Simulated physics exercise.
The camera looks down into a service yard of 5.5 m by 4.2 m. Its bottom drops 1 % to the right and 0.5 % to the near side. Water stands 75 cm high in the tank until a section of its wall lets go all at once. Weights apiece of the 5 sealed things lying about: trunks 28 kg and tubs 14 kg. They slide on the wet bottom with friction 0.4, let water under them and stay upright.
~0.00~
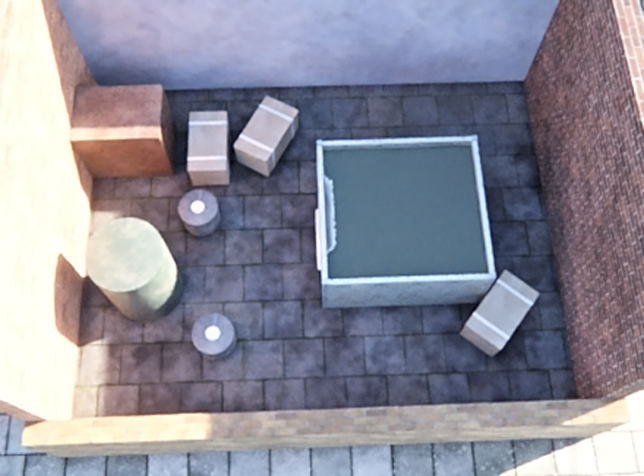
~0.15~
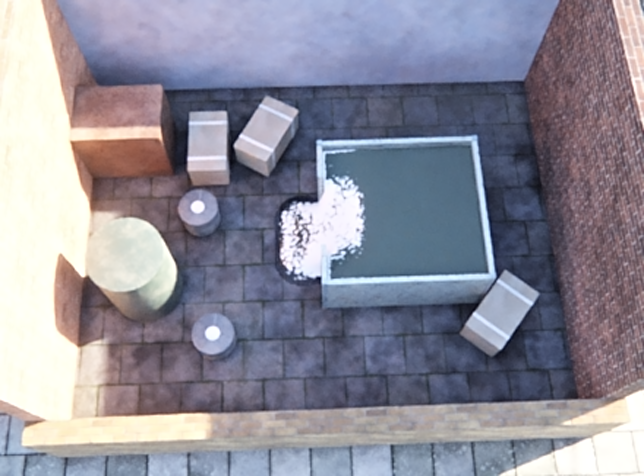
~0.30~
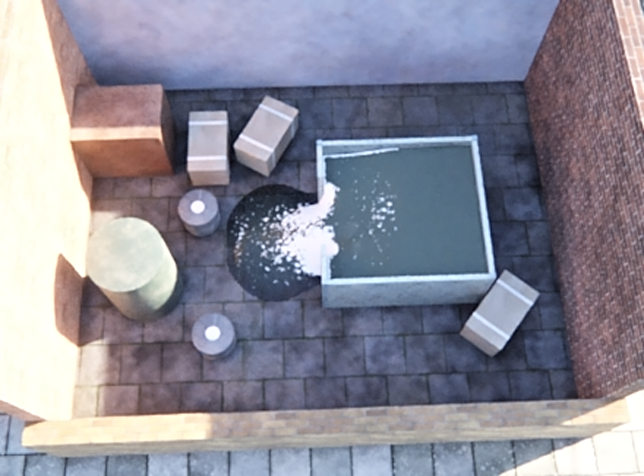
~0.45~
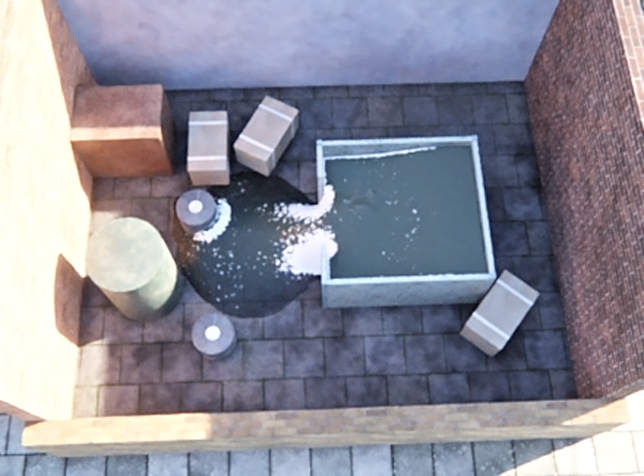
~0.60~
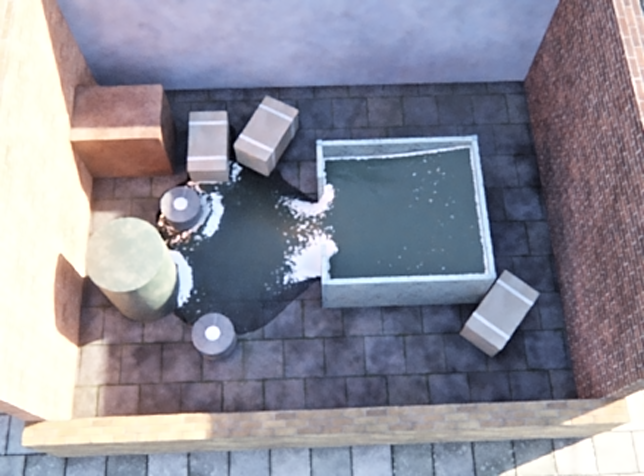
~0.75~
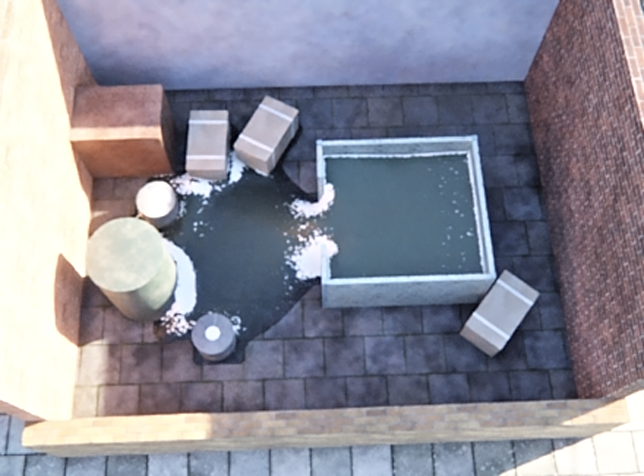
In a walled, paved yard, water burst through the left side of a raised tank, spread foaming across the floor around the trunks and tubs, and pushed one small grey tub leftward.
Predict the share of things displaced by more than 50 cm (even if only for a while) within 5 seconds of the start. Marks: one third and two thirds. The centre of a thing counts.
That comes to at least two thirds.
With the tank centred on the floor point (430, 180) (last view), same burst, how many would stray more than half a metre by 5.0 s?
Then 4.
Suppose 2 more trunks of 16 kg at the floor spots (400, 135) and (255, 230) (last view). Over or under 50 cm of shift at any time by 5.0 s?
In turn: Under, past it.
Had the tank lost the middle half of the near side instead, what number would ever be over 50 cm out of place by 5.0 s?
Then 2.
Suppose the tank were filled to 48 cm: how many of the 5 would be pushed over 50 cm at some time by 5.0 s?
Then 3.
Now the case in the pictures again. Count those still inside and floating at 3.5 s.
1 of them.
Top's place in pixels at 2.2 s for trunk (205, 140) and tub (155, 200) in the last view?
Around (217, 102) and (107, 184).
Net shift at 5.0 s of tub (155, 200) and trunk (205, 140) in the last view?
In that order: 20 cm, 150 cm.
After 1.1 s 1 of 5 are over 50 cm from their spots; 1 afloat.
After 2.2 s 3 of 5 are over 50 cm from their spots; 2 afloat.
After 3.5 s 2 of 5 are over 50 cm from their spots; 1 afloat.
After 5.0 s 3 of 5 are over 50 cm from their spots, and 4 have been at some point; 2 afloat.
